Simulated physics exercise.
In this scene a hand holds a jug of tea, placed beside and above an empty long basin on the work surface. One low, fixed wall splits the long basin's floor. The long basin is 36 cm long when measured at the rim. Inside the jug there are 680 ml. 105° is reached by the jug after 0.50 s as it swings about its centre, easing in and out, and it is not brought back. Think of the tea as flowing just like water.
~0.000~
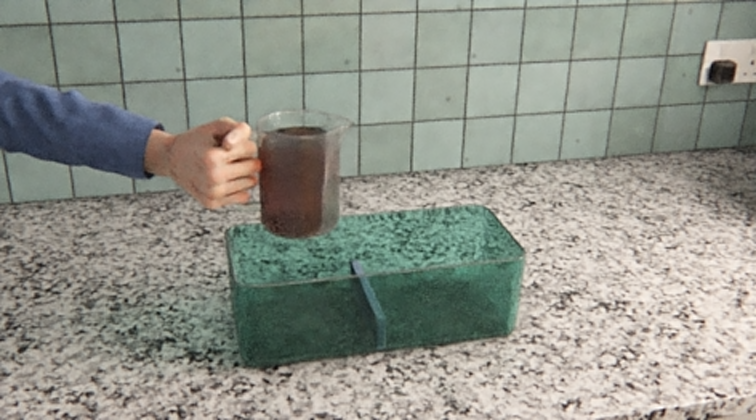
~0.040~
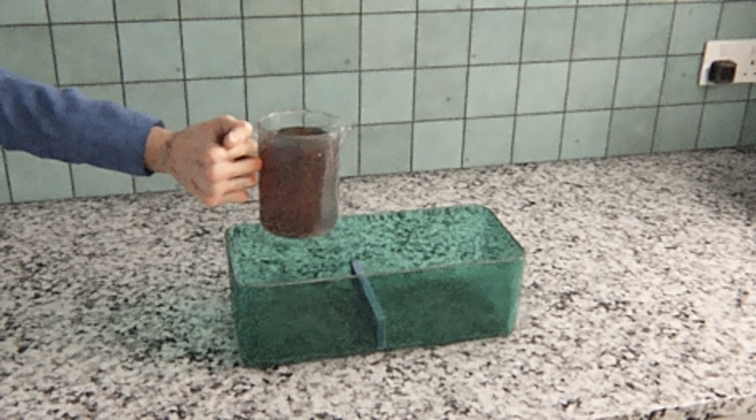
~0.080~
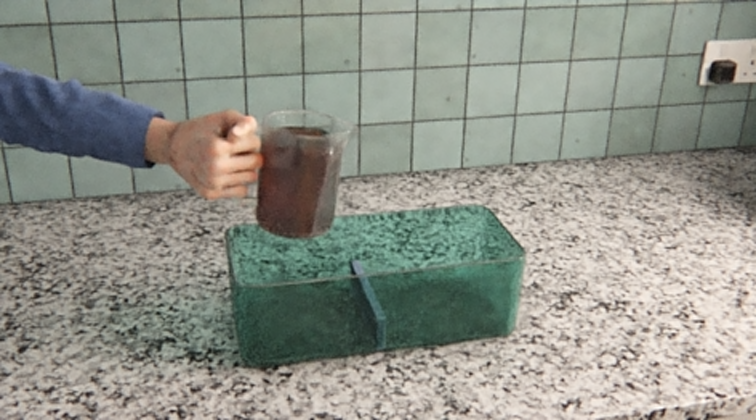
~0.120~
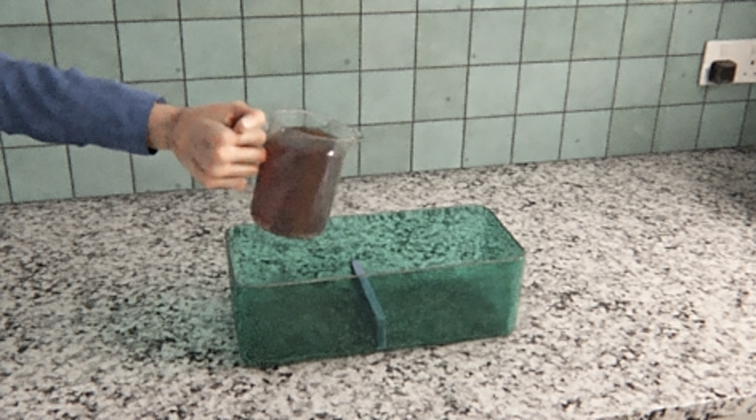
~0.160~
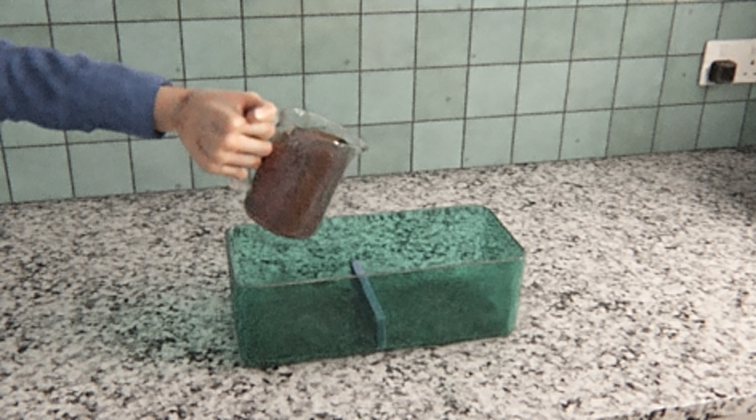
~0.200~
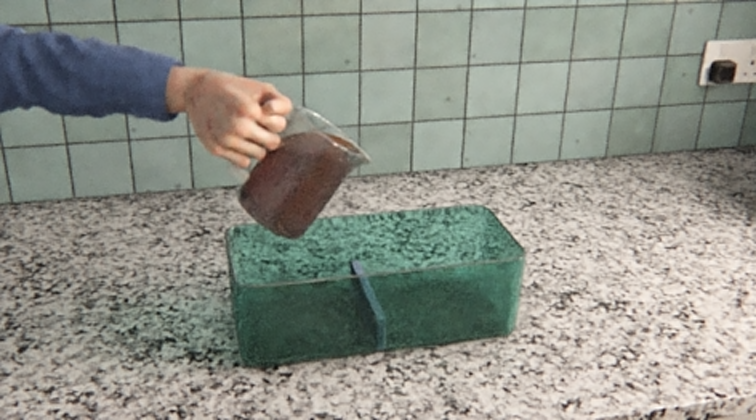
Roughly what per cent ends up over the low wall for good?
About 95 in every hundred.
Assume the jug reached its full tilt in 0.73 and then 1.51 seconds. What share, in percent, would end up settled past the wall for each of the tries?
The first try gives 95 percent and the second 95 percent.
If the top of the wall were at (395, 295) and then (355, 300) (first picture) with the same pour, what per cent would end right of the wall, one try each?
It comes to 55 per cent, and then 95 per cent.
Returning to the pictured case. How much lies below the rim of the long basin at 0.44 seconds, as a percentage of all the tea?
24 %, roughly.
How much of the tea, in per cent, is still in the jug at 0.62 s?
Roughly 20 per cent.
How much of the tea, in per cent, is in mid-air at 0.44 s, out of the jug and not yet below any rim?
Near 16 per cent at that moment.
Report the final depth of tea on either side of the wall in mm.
Left 0 mm, right 24 mm.
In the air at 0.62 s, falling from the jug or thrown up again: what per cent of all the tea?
12 in a hundred, give or take.
By 0.44 s the tilt is 101° and 59 per cent is still to pour, 0 is left of the wall and 24 right of it.
By 0.62 s the tilt is 105° and 19 per cent is still to pour, 2 is left of the wall and 67 right of it.
By 0.80 s the tilt is 105° and 5 per cent is still to pour, 3 is left of the wall and 89 right of it.
By 1.00 s the tilt is 105° and 1 per cent is still to pour, 3 is left of the wall and 95 right of it.
At rest 4 per cent lies left of the wall, 95 right of it and 1 outside.
